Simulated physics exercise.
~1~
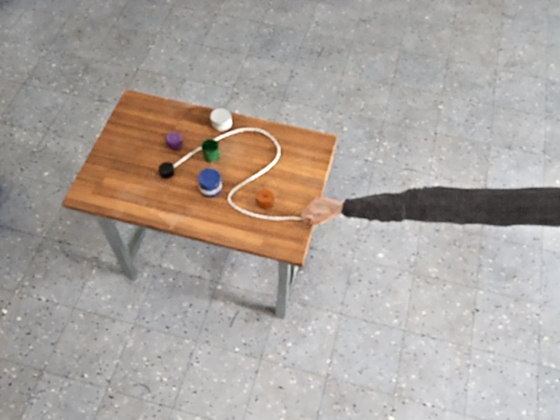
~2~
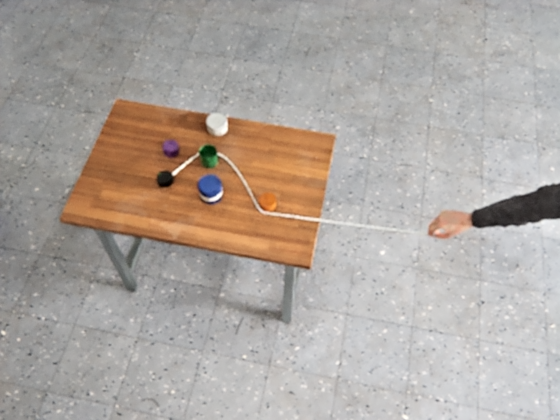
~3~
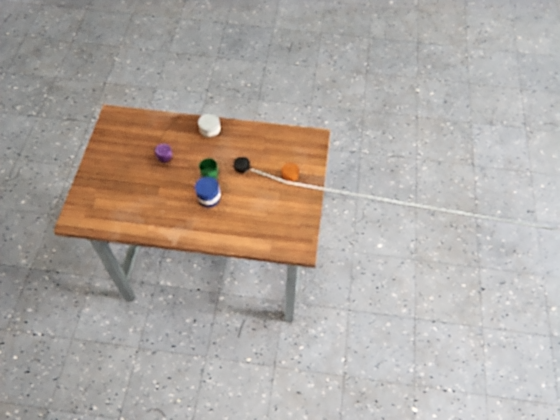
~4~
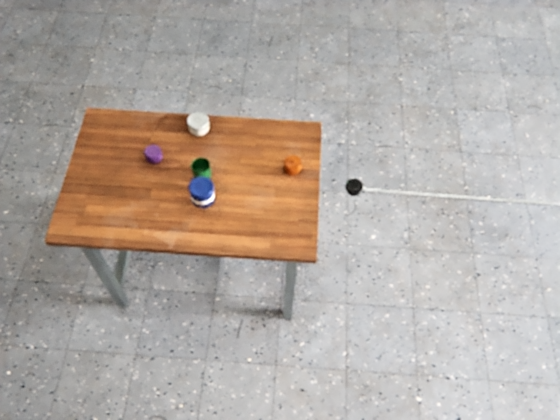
On a wooden table, a hand pulling a white cord rightward, shifting an orange pot and green cup, the black reel sliding off.
